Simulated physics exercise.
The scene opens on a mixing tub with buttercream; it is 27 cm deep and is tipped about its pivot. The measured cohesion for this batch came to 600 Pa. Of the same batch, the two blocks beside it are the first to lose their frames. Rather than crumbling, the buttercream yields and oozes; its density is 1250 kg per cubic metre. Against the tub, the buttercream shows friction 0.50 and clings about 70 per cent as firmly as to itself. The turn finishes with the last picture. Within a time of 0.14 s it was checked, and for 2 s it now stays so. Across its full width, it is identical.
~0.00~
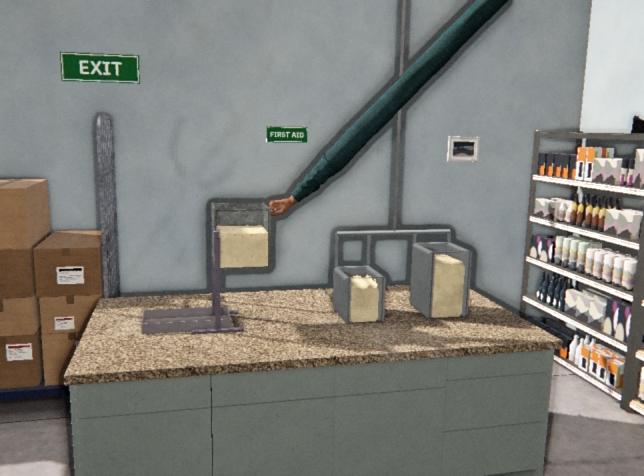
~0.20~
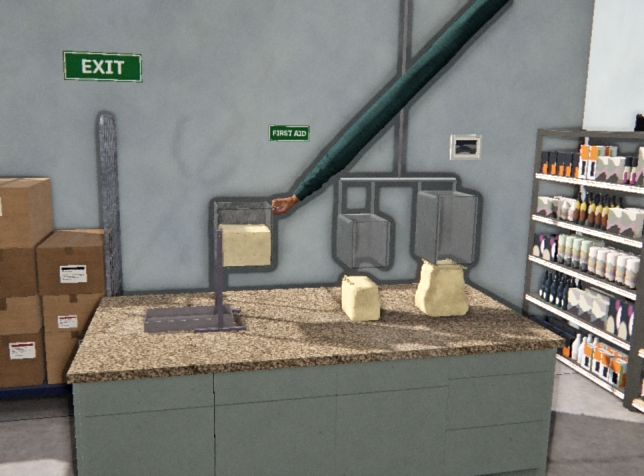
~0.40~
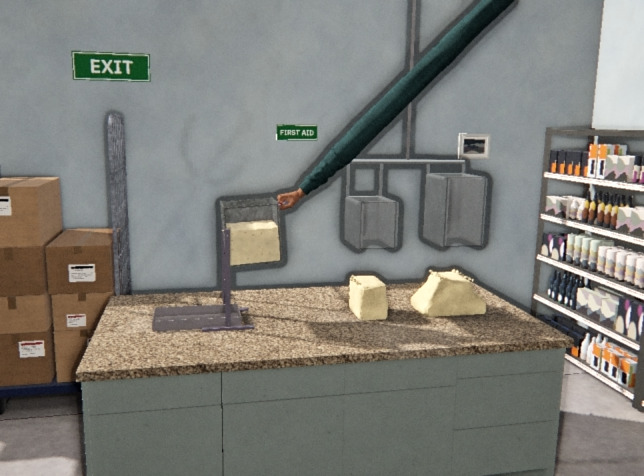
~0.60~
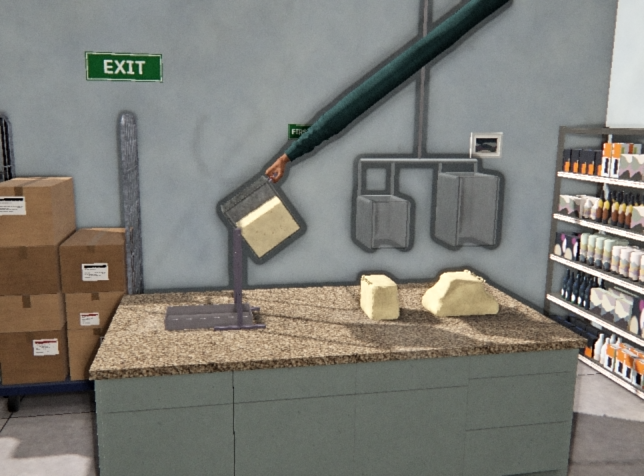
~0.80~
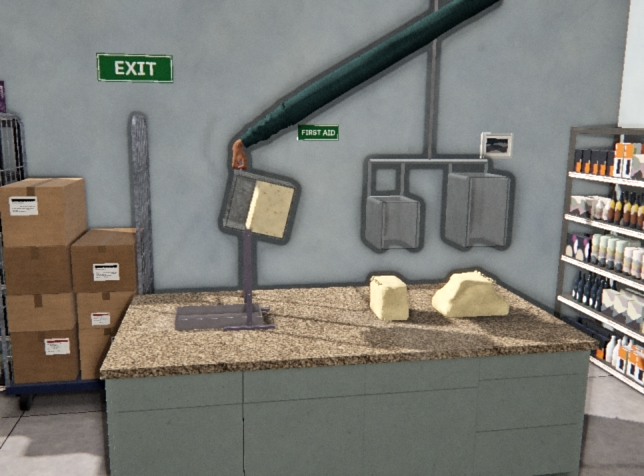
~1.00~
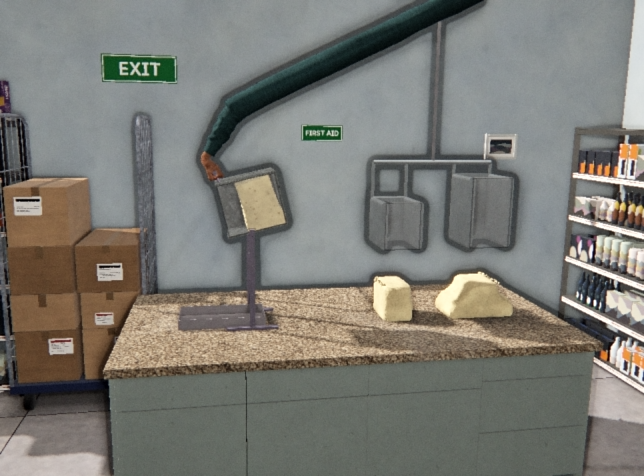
In a storeroom, molds rise off two blocks, the taller slumps, then an arm tilts a tub.
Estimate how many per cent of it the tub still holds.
The tub still holds some 51 per cent.
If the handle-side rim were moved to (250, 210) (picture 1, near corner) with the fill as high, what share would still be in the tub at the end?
100 %, roughly.
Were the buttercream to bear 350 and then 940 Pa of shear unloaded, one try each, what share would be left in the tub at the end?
Result: 40 % for the first case, 100 % for the second.
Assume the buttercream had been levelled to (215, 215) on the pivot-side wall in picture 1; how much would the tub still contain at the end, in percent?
I'd guess around 35 in a hundred.
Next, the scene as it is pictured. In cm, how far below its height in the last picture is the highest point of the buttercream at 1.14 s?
Roughly 6 cm.
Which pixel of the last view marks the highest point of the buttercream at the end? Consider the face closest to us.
Roughly at pixel (265, 210).
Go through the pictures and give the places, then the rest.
In the first frame, handle-side rim at (268, 209), tilt 0 degrees; highest point of the buttercream at (251, 233); test blocks 18 cm, 29 cm high (left to right).
In the second frame, handle-side rim at (271, 208), tilt 0 degrees; highest point of the buttercream at (254, 232); test blocks 18 cm, 25 cm high (left to right).
In the third frame, handle-side rim at (277, 204), tilt 4 degrees; highest point of the buttercream at (276, 228); test blocks 18 cm, 18 cm high (left to right).
In the fourth frame, handle-side rim at (266, 181), tilt 36 degrees; highest point of the buttercream at (279, 203); test blocks 18 cm, 18 cm high (left to right).
In the fifth frame, handle-side rim at (236, 175), tilt 77 degrees; highest point of the buttercream at (264, 182); test blocks 18 cm, 18 cm high (left to right).
In the sixth frame, handle-side rim at (216, 187), tilt 103 degrees; highest point of the buttercream at (265, 176); test blocks 18 cm, 18 cm high (left to right).
By 1.14 s, the tub is at 103 degrees and holds 100 %.
By 1.31 s, the tub is at 103 degrees and holds 66 %.
By 1.48 s, the tub is at 103 degrees and holds 51 %.
By 1.65 s, the tub is at 103 degrees and holds 51 %.
By 3.00 s, at the end, the tub is at 103 degrees and holds 51 %.
